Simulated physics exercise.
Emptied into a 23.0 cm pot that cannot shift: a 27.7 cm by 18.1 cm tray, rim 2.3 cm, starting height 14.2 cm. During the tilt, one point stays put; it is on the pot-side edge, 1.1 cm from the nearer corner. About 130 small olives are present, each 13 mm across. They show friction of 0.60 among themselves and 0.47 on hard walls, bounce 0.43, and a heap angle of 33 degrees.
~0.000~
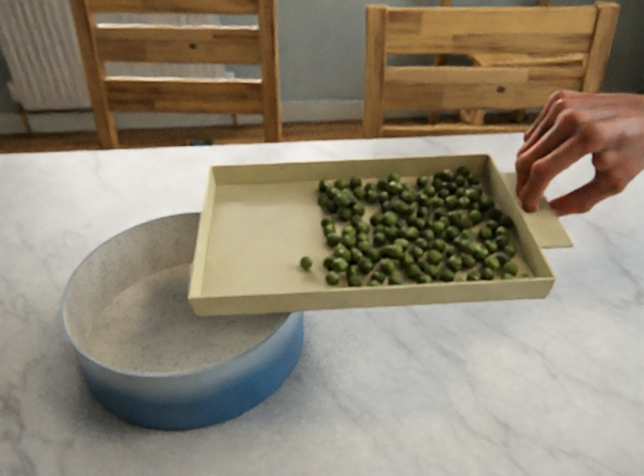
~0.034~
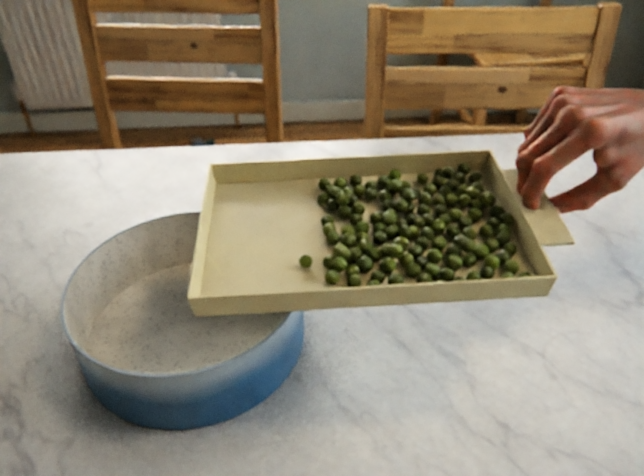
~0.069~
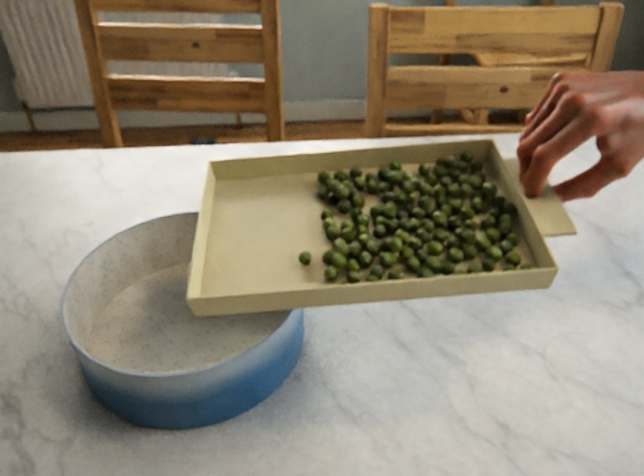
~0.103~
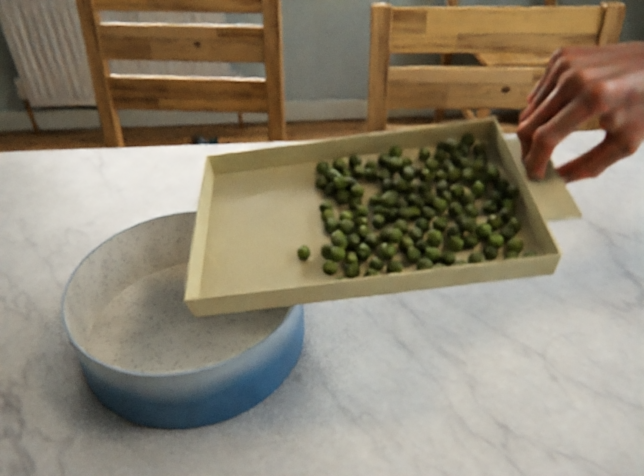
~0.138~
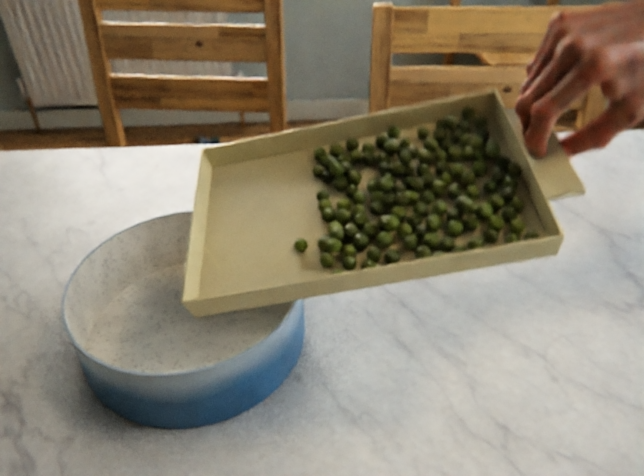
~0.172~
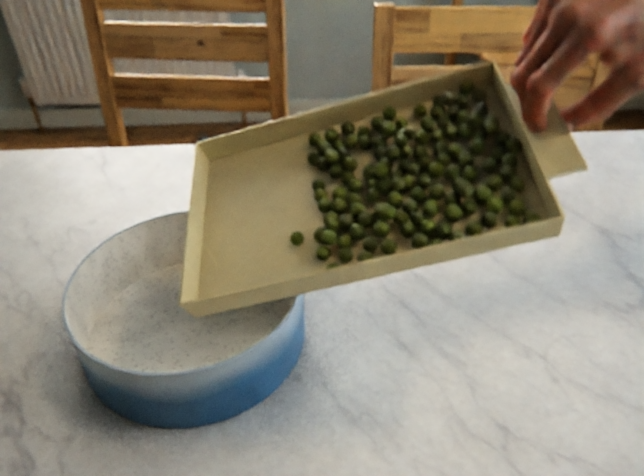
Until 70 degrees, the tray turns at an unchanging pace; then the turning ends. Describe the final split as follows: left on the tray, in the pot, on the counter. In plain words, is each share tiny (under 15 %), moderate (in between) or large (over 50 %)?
Tray: Moderate; pot: Tiny; counter: Large.
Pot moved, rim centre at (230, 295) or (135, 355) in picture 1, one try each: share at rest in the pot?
Try one: ~ 5 %; try two: ~ 75 %.
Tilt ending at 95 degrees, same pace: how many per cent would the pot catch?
In that case, near 10 percent.
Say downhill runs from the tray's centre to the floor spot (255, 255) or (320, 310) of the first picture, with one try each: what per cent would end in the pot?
Estimate: Some 45 % and some 0 % respectively.
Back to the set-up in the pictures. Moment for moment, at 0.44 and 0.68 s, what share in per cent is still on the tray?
About 100, 35.
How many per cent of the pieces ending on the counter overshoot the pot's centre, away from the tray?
About 90 percent of the spill.
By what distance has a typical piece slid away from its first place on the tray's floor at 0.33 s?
1 cm.
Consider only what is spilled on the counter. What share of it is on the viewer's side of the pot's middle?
Roughly 100 per cent.
After 0.33 s, tilt 46 degrees; the tray holds 100 %, the pot 0 %.
After 0.44 s, tilt 64 degrees; the tray holds 100 %, the pot 0 %.
After 0.68 s, tilt 70 degrees; the tray holds 35 %, the pot 0 %.
In the end, at 1.6 s, tray 25 %, pot 5 %, counter 70 %.
